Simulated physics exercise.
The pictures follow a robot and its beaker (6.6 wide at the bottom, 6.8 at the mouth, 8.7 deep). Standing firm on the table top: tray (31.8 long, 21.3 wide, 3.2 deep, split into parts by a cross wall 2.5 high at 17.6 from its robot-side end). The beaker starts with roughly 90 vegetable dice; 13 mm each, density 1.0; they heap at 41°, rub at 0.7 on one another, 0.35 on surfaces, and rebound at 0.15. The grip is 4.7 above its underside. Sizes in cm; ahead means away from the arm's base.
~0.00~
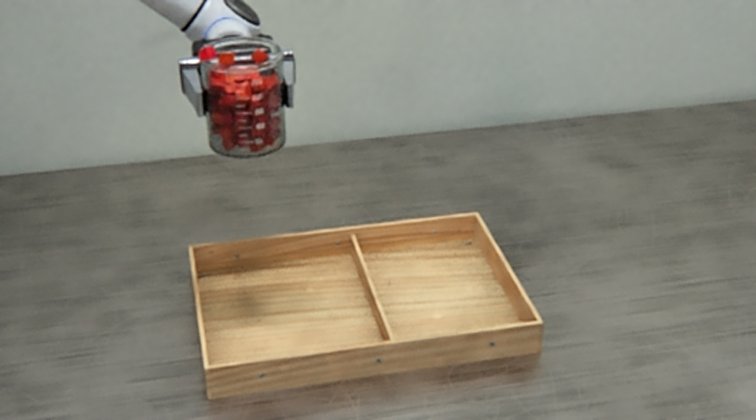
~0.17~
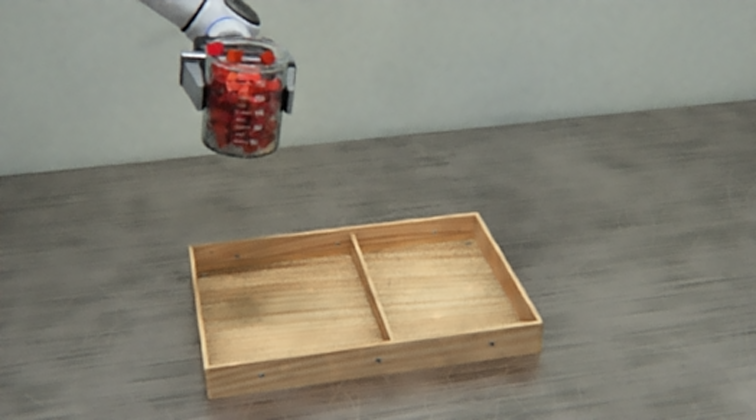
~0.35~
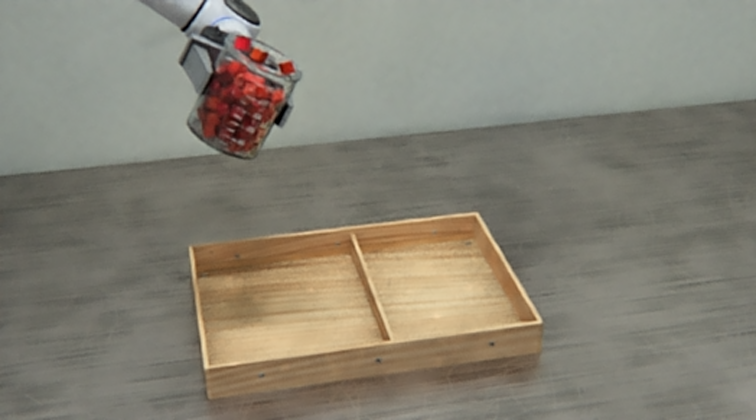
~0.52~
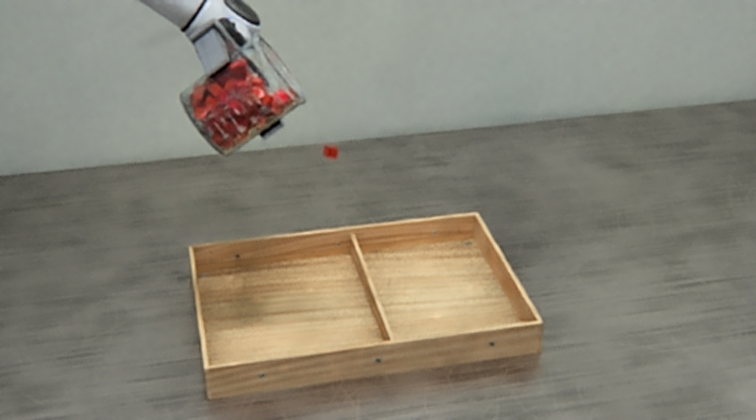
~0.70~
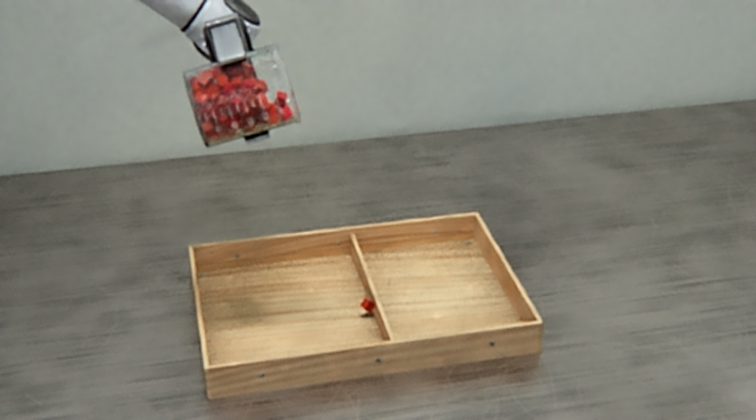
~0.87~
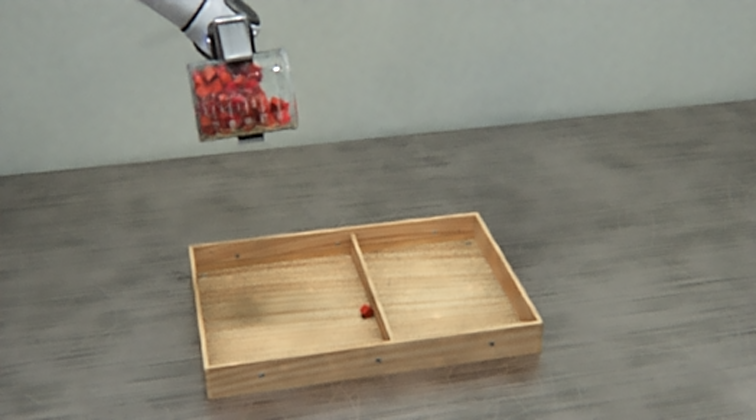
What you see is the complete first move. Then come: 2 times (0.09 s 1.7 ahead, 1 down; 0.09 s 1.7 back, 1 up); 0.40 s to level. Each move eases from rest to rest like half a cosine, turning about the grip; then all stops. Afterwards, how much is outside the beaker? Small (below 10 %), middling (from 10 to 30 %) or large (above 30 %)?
Answer: Middling; from 10 to 30 % of the vegetable dice finish outside the beaker.
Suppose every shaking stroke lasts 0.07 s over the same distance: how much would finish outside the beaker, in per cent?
In that case some 20 per cent.
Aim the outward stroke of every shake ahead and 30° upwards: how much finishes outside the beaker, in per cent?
Some 35 per cent.
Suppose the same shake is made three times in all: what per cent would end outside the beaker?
Then about 20 per cent.
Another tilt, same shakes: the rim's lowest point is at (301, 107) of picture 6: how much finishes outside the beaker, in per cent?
Some 0 per cent.
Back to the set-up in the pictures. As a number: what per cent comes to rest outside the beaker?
Roughly 15 per cent.
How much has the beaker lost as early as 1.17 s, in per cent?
Some 5 per cent.
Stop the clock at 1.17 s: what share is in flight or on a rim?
Roughly 2 per cent.
By 1.17 s, tilted 86° forward, highest piece 26 above the table; 85 in the beaker, 2 in the robot-side part, 2 in flight or on a rim.
By 1.48 s, tilted 27° forward, highest piece 28 above the table; 76 in the beaker, 12 in the robot-side part, 1 in the far-side part.
By 1.83 s, level, highest piece 27 above the table; 76 in the beaker, 12 in the robot-side part, 1 in the far-side part.
By 2.88 s, level, highest piece 27 above the table; 76 in the beaker, 12 in the robot-side part, 1 in the far-side part.
Final count, 76 in the beaker, 12 in the robot-side part, 1 in the far-side part. That is 15 % outside the beaker.
